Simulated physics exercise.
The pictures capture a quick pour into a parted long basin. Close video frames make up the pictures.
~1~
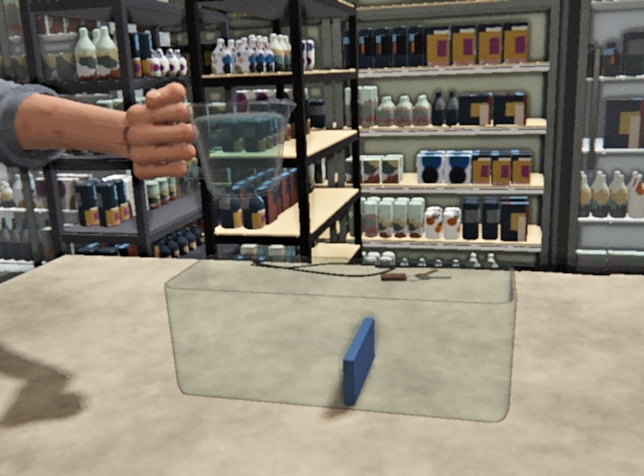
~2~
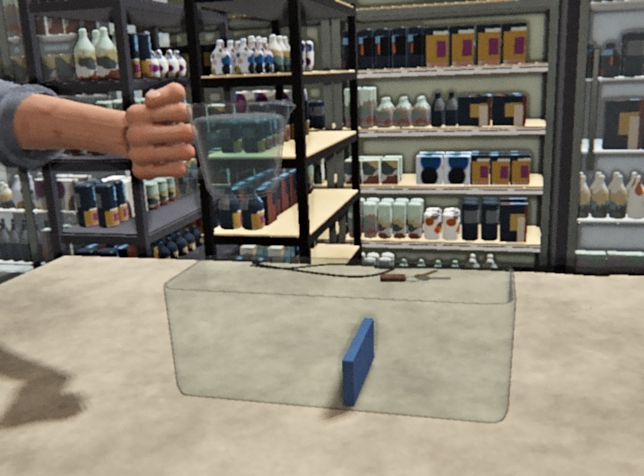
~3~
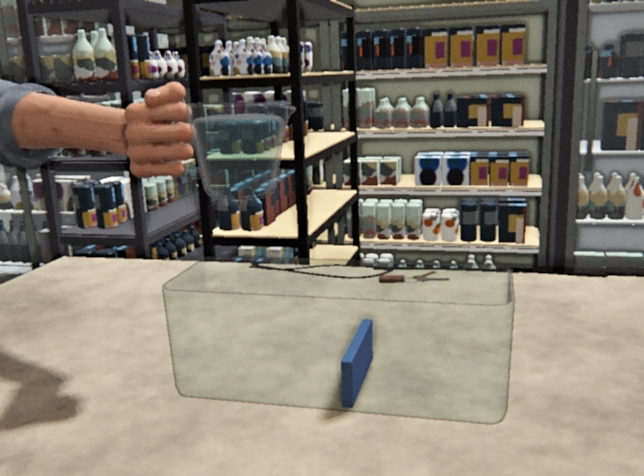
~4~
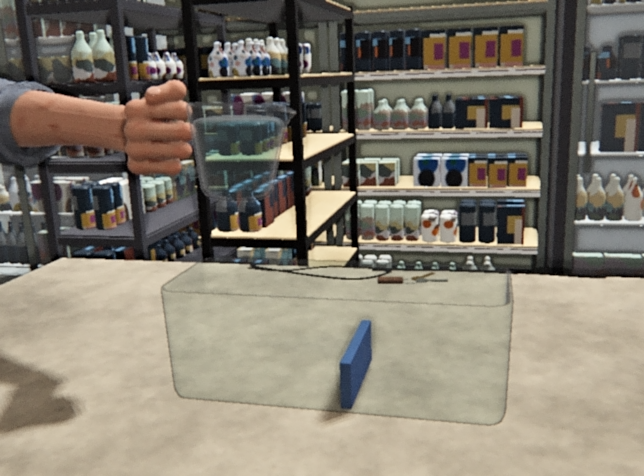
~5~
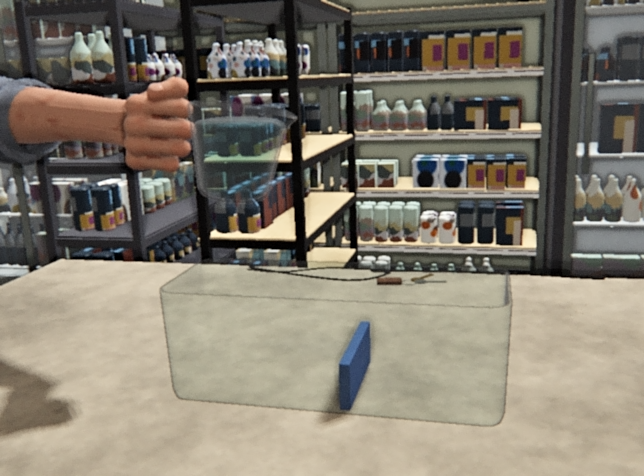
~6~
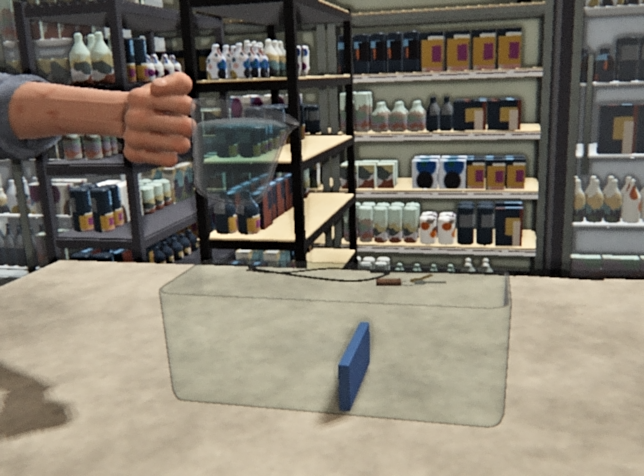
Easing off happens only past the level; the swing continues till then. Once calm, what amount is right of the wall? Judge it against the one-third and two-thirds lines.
My call is that the right side sits mid-range, from a third up to two thirds.
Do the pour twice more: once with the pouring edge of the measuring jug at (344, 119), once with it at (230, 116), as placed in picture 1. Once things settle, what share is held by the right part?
First try: 100 percent; second try: 0 percent.
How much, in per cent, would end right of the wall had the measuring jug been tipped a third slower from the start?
It comes to about 65 per cent.
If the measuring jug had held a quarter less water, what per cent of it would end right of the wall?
About 35 percent.
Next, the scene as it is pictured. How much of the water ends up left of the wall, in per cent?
Roughly 40 percent of it.
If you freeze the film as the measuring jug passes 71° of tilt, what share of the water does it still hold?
Some 65 in a hundred has yet to spill out.
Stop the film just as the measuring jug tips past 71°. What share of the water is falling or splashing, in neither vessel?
It's close to 25 %.
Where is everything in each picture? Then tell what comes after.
The first picture shows tilt 0°; pouring edge (295, 104); surface from (200, 118) to (285, 116); the long basin's rim runs from (186, 271) to (514, 285); the wall's top is at (360, 338).
The second picture shows tilt 1°; pouring edge (295, 105); surface from (199, 118) to (285, 117).
The third picture shows tilt 2°; pouring edge (295, 108); surface from (199, 119) to (284, 119).
The fourth picture shows tilt 5°; pouring edge (295, 112); surface from (199, 119) to (284, 120).
The fifth picture shows tilt 8°; pouring edge (296, 117); surface from (200, 121) to (286, 123).
The sixth picture shows tilt 13°; pouring edge (298, 124); surface from (201, 123) to (289, 124).
A moment on, the measuring jug is tipped part way and 66 per cent is still to pour, 1 is left of the wall and 6 right of it.
Next, the measuring jug is tipped on its side and 13 per cent is still to pour, 20 is left of the wall and 49 right of it.
Then the measuring jug is tipped right over and 0 per cent is still to pour, 41 is left of the wall and 56 right of it.
Later the measuring jug is tipped right over and 0 per cent is still to pour, 42 is left of the wall and 57 right of it.
Finally, 42 per cent lies left of the wall, 56 right of it and 1 outside.
